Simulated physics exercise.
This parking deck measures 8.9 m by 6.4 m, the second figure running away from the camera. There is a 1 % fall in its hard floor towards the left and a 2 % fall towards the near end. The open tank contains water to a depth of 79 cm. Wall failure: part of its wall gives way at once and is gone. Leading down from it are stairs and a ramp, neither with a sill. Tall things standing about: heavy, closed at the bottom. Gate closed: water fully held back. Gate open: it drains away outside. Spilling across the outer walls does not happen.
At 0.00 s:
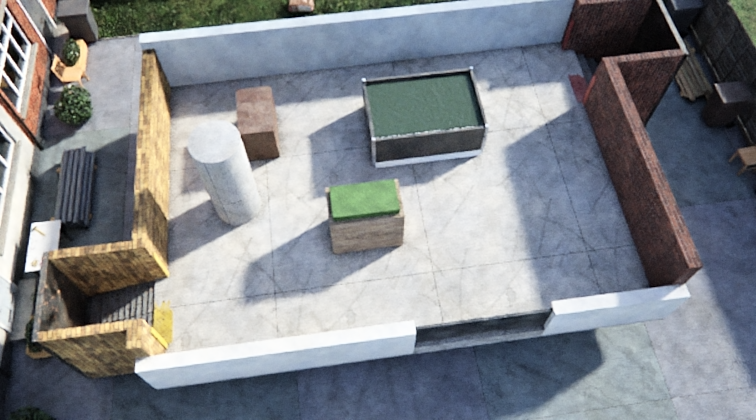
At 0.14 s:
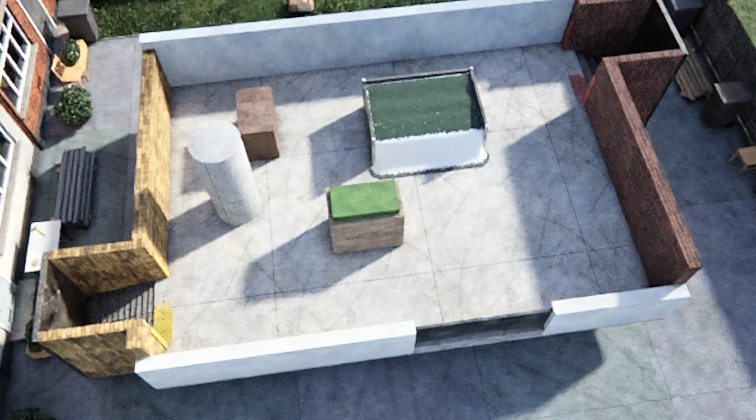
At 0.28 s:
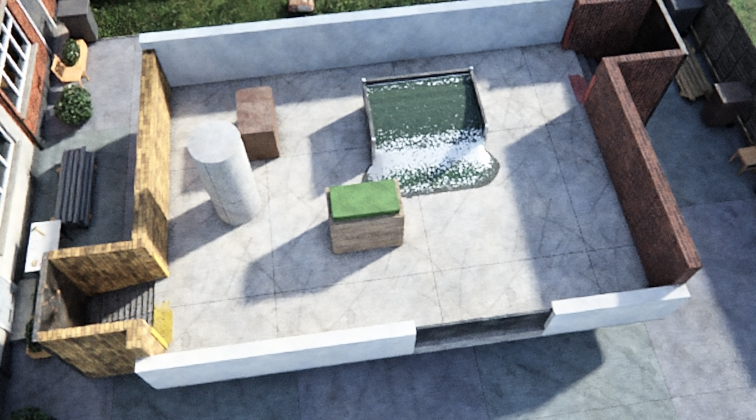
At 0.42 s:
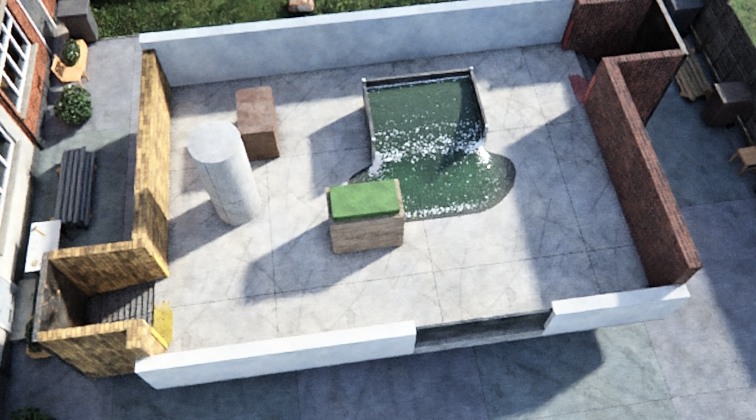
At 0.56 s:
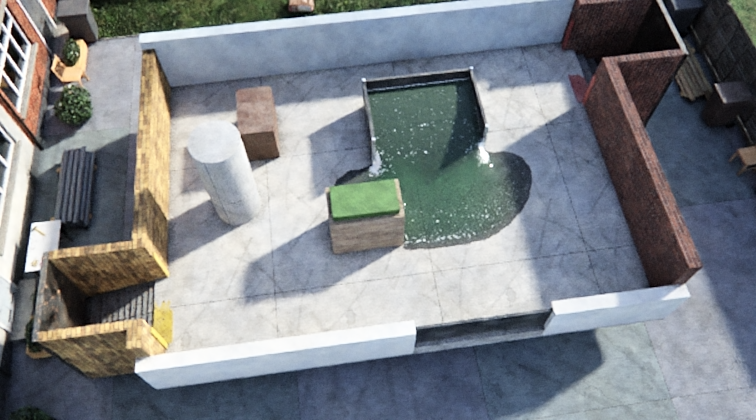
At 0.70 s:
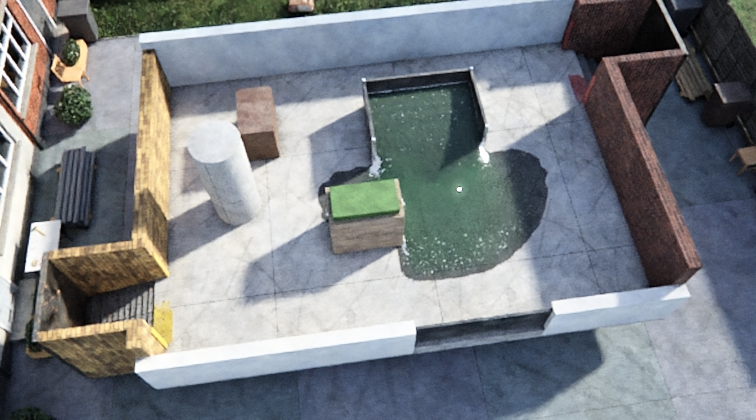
On a walled parking deck seen from above, the near side of an open tank gives way and green water pours out, foaming white at first, then spreads across the pale floor towards the viewer and around a grass-topped block.
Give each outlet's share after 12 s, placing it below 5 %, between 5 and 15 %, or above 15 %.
Shares: Gate opening under 5 %, stair shaft (marked red) not even 5 %, basement ramp (marked yellow) above 15 %.
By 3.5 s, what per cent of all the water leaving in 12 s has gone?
I'd say close to 5 in a hundred.
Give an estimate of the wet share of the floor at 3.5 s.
60 %.
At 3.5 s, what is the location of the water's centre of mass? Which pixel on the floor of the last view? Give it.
At roughly (439, 249).
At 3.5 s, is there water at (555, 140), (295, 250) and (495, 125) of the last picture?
Going through the three points: Not yet touched, then awash, then not yet touched.
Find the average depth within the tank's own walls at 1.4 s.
Mean depth: Some 26 cm.
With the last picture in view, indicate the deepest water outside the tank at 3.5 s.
Spot: Approx. (640, 303).
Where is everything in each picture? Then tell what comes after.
The open tank at (424, 106) is whole and still, 79 cm deep, in the first frame.
The front is at (485, 154), 1.2 m from the gap at (429, 148); 0.6 m2 of floor is under water; 79 cm left at the back of the open tank, in the second frame.
Water pours out at (428, 150) and has run 1.4 m, to (495, 168); deepest outside 42 cm, 71 cm at the open tank's back, in the third frame.
The front is at (508, 185), 1.7 m from the gap at (428, 151); 3.7 m2 of floor is under water; 68 cm left at the back of the open tank, in the fourth frame.
Water pours out at (428, 151) and has run 2.1 m, to (345, 213); deepest outside 42 cm, 63 cm at the open tank's back, in the fifth frame.
Water pours out at (428, 152) and has run 2.7 m, to (424, 277); deepest outside 54 cm, 56 cm at the open tank's back, in the sixth frame.
After 1.4 s water covers 30 % of the floor and is deepest (48 cm) near (457, 328); gone so far, the gate opening 0 %, the stair shaft (marked red) 0 %, the basement ramp (marked yellow) 0 %.
After 2.2 s water covers 45 % of the floor and is deepest (40 cm) near (477, 326); gone so far, the gate opening 0 %, the stair shaft (marked red) 0 %, the basement ramp (marked yellow) 0 %.
After 3.5 s water covers 60 % of the floor and is deepest (30 cm) near (640, 303); gone so far, the gate opening 0 %, the stair shaft (marked red) 0 %, the basement ramp (marked yellow) 1 %.
After 7.0 s water covers 85 % of the floor and is deepest (13 cm) near (167, 369); gone so far, the gate opening 0 %, the stair shaft (marked red) 0 %, the basement ramp (marked yellow) 15 %.
After 12.0 s water covers 90 % of the floor and is deepest (12 cm) near (167, 369); gone so far, the gate opening 0 %, the stair shaft (marked red) 2 %, the basement ramp (marked yellow) 27 %.
